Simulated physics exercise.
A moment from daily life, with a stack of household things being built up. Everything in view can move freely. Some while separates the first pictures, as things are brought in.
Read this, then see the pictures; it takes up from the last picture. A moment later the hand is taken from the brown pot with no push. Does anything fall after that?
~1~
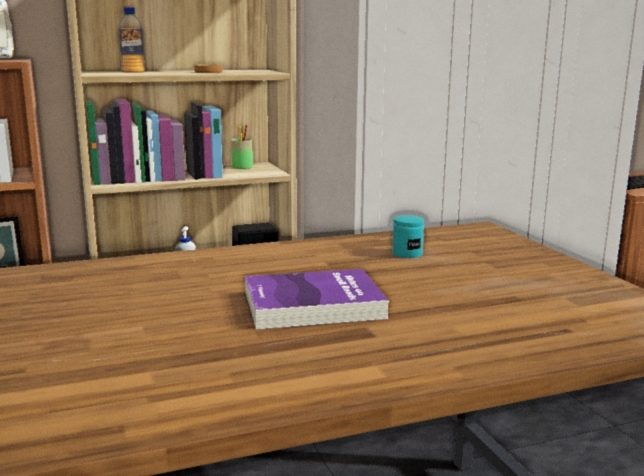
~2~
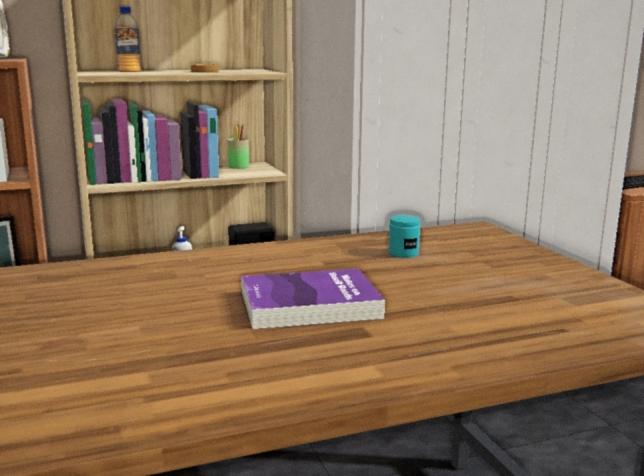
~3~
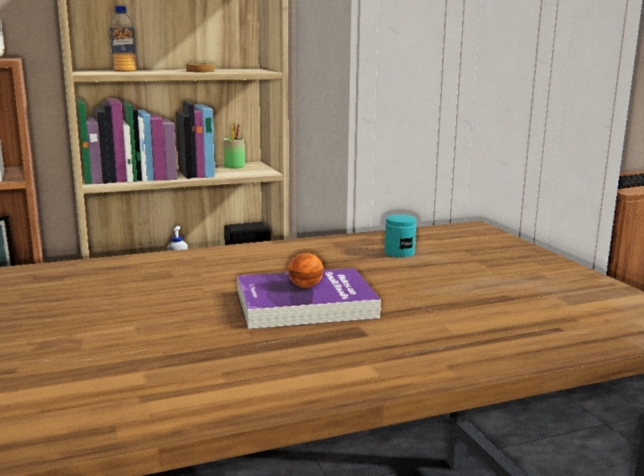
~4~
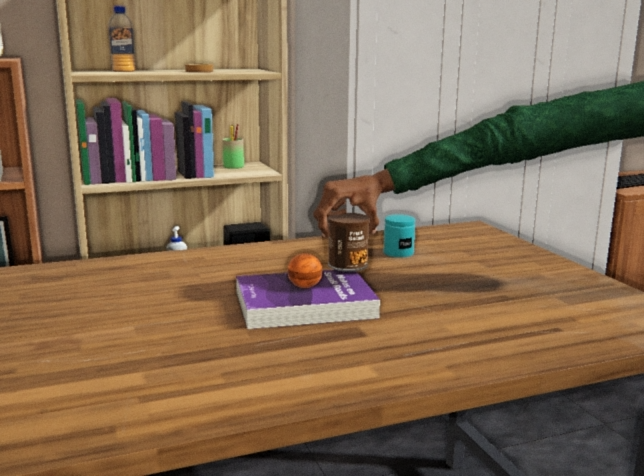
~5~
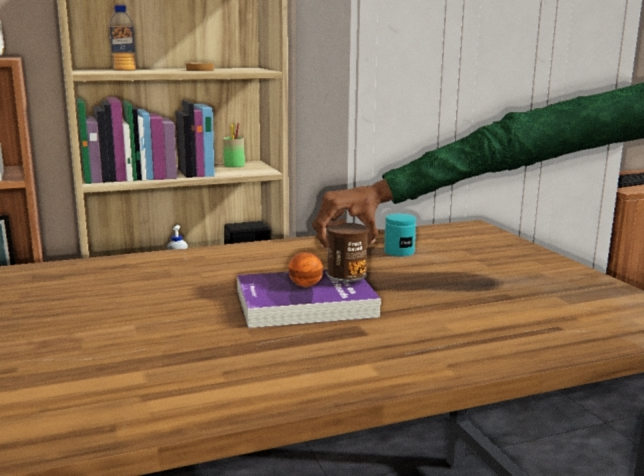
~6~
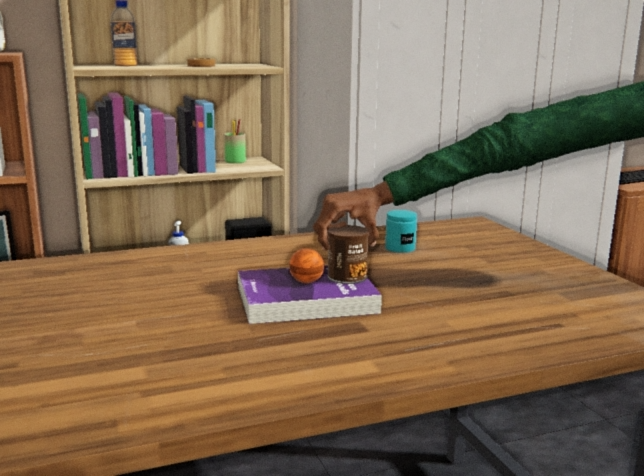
Short answer: It's safe.
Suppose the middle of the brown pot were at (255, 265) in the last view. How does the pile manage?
Result: Pile standing.
Then, 0.70 s after the last picture, nothing has stirred.
Then, 1.60 s after the last picture, brown pot resting near (348, 254).
At rest, all 4 in place. Seen from the same camera at the end, brown pot near (348, 254). The pile stays up.
